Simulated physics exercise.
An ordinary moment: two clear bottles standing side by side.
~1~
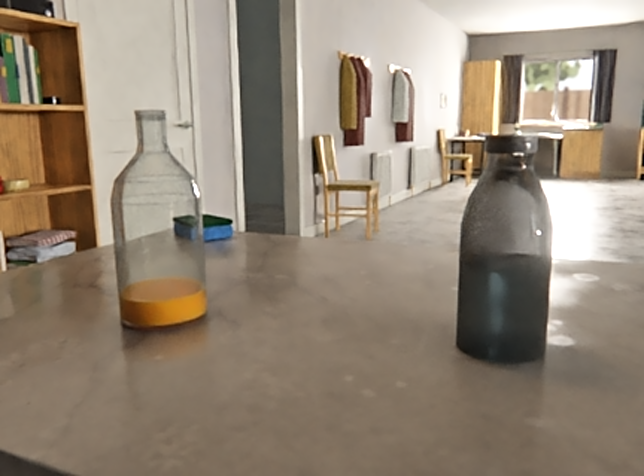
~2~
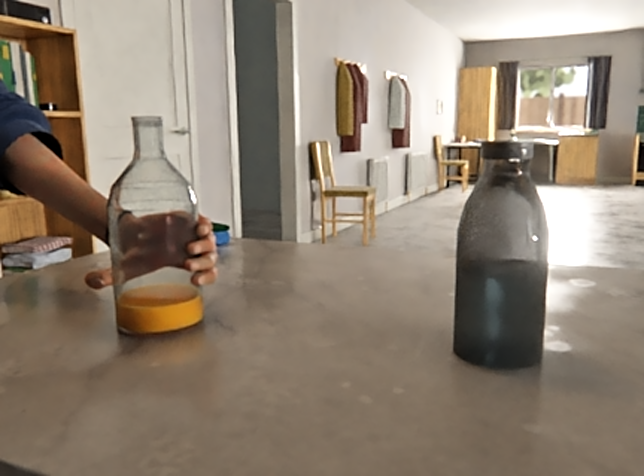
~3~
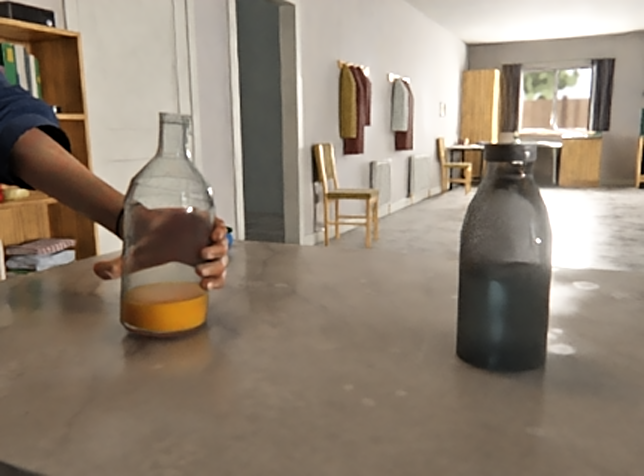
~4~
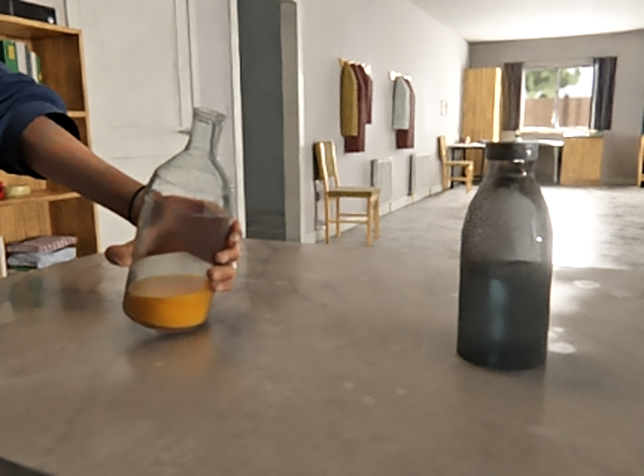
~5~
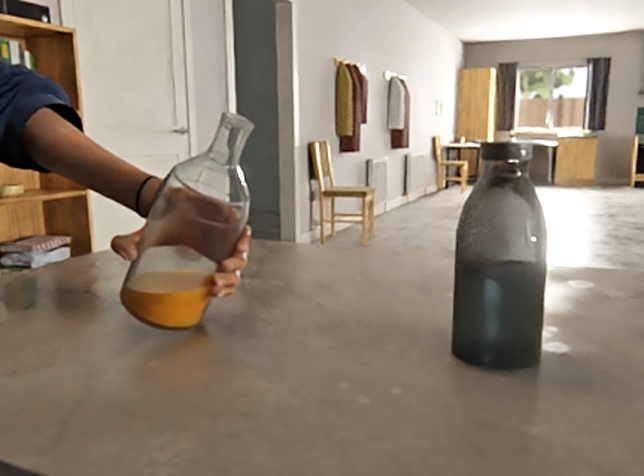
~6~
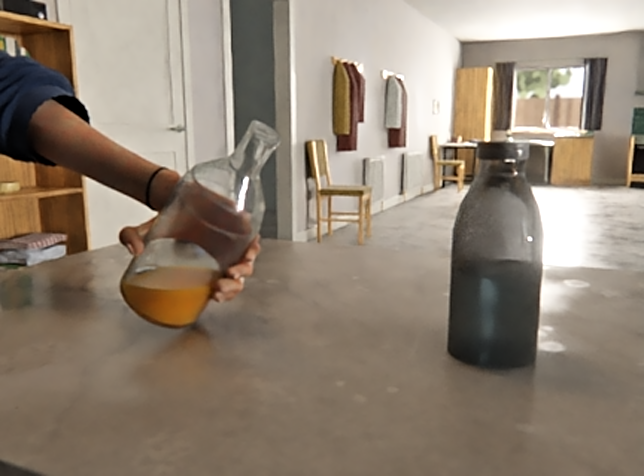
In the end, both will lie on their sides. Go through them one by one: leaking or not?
Left - not leaking, right - not leaking.
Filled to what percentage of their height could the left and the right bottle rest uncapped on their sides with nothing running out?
In order, the limits are 24 % and 18 %.
Next, the left bottle is nearly down; left bottle, dry at the neck.
After that, the left bottle lies flat; left bottle, dry at the neck.
Finally, both lie flat; left bottle, dry at the neck; right bottle, dry at the neck.
